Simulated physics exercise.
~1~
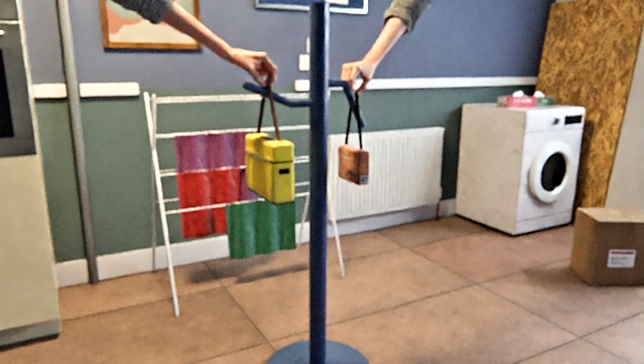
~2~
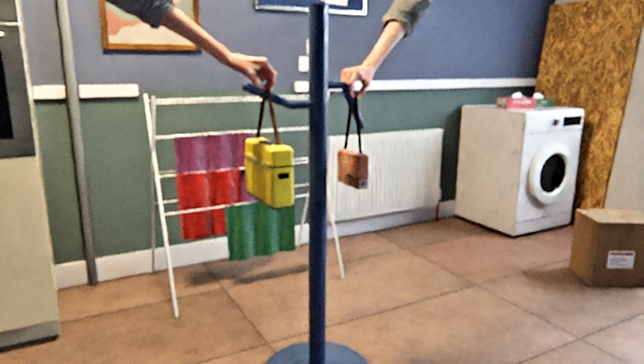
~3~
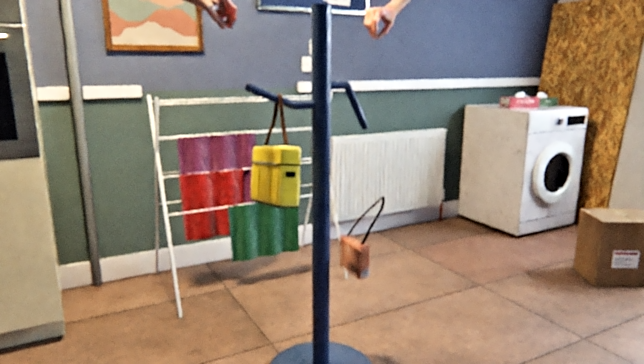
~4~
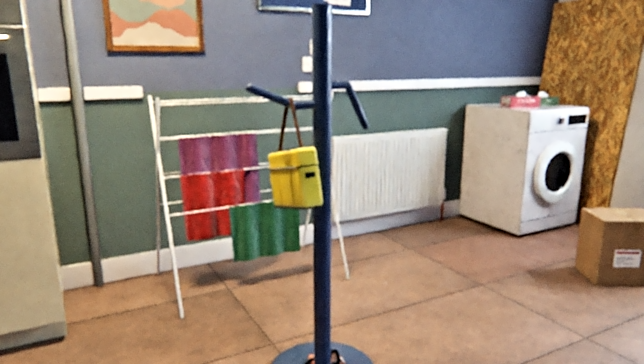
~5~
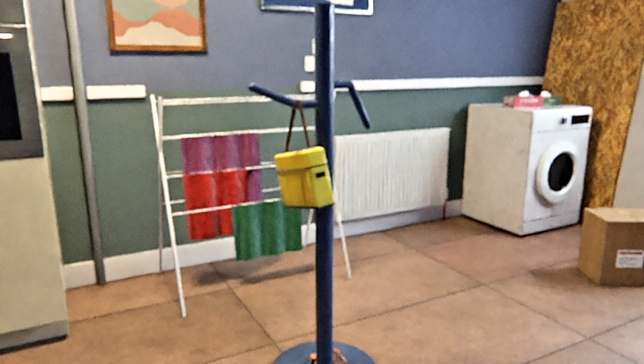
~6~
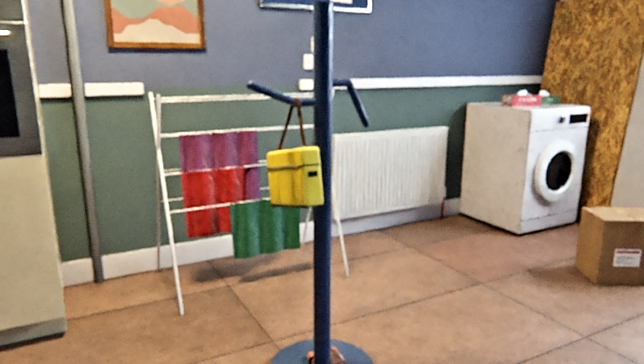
In a room with a washing machine and a drying rack, two hands held a yellow case and an orange pouch at a blue post's pegs, then let go; the pouch fell to the floor while the case swung and stayed hanging.
